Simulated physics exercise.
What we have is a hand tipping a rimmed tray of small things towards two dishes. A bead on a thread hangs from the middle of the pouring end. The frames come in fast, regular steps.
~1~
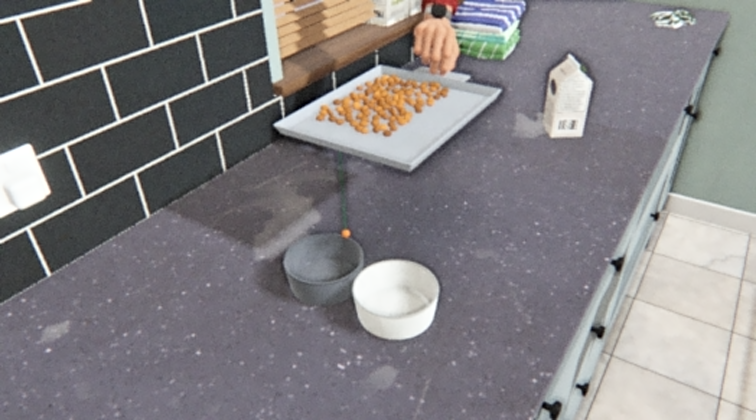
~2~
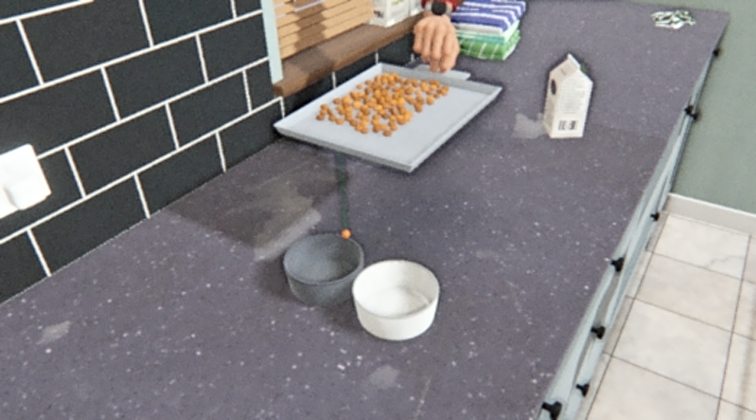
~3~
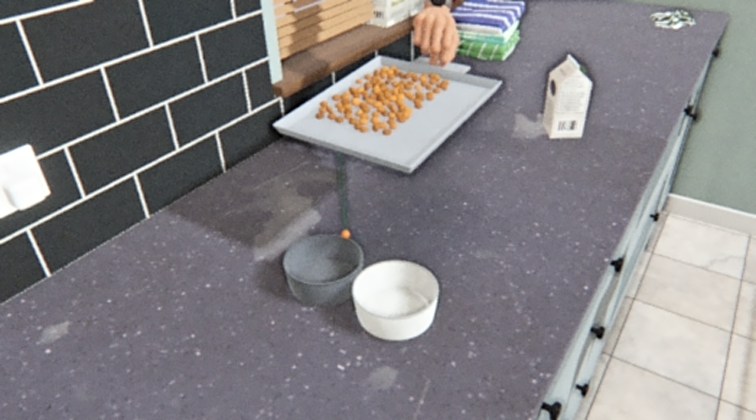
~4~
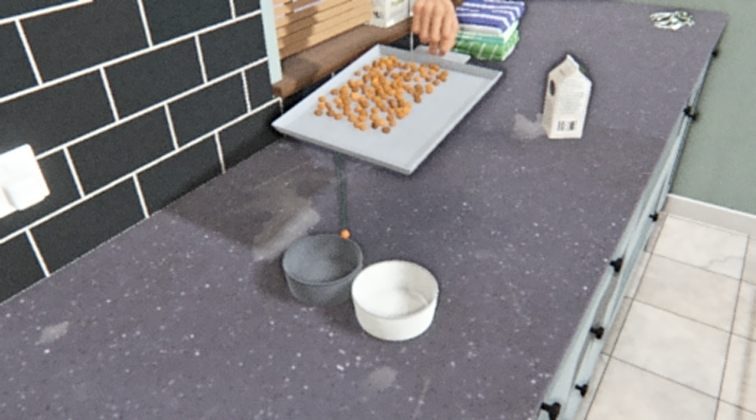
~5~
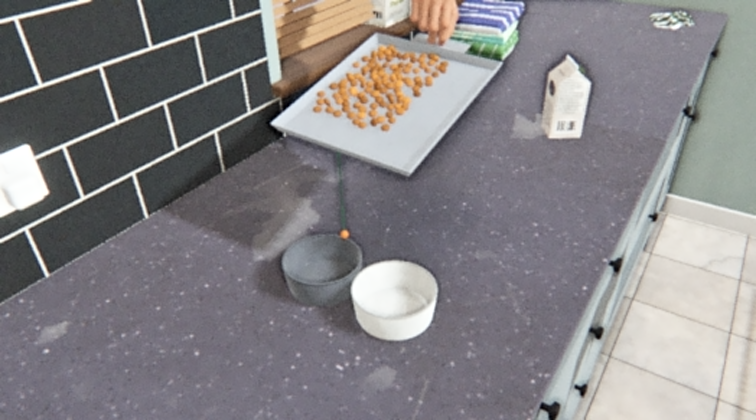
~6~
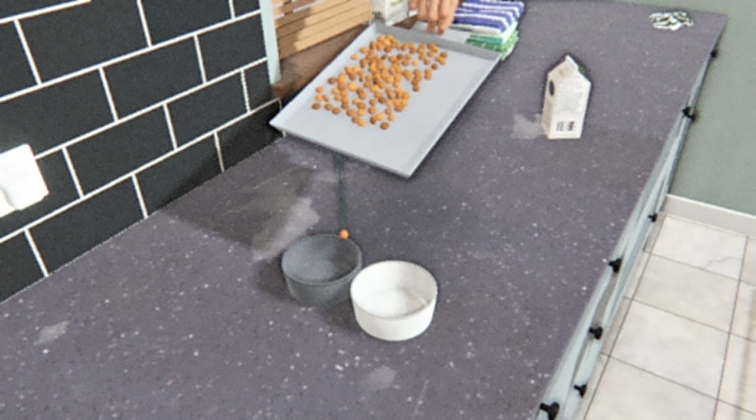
Tray of small orange-brown pieces tilting gradually, its far end lifted by a hand, above grey and white bowls on a dark counter.
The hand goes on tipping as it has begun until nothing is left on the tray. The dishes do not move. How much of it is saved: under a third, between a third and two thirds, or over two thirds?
Together they catch over two thirds.
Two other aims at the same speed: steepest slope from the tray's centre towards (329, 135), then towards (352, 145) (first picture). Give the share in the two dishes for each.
About 20 and 60 per cent.
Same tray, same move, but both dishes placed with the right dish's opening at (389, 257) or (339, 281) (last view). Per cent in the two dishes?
The first gives 20 %, the second 50 %.
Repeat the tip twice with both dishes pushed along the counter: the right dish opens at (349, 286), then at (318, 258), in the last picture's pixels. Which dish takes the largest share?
First the right dish, then the dish on the right.
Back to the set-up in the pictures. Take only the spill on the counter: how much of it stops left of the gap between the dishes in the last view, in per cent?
Roughly 70 in a hundred.
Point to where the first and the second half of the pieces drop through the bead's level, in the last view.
The first part at (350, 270); the rest at (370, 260).
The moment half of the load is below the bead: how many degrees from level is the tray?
At about 75°.
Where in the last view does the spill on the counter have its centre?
Around (300, 349).
Soon after the last picture, tray tipped steeply; about two thirds on the tray; a stray few in the right dish; about a third in the air.
A little later, tray tipped right over; about half in the right dish; about a third in the left dish; about a quarter outside both; a small part in the air.
Later still, tray tipped past a quarter turn; about half in the right dish; about a third in the left dish; about a quarter outside both.
At rest, tray tipped past a quarter turn; about half in the right dish; about a third in the left dish; about a quarter outside both.
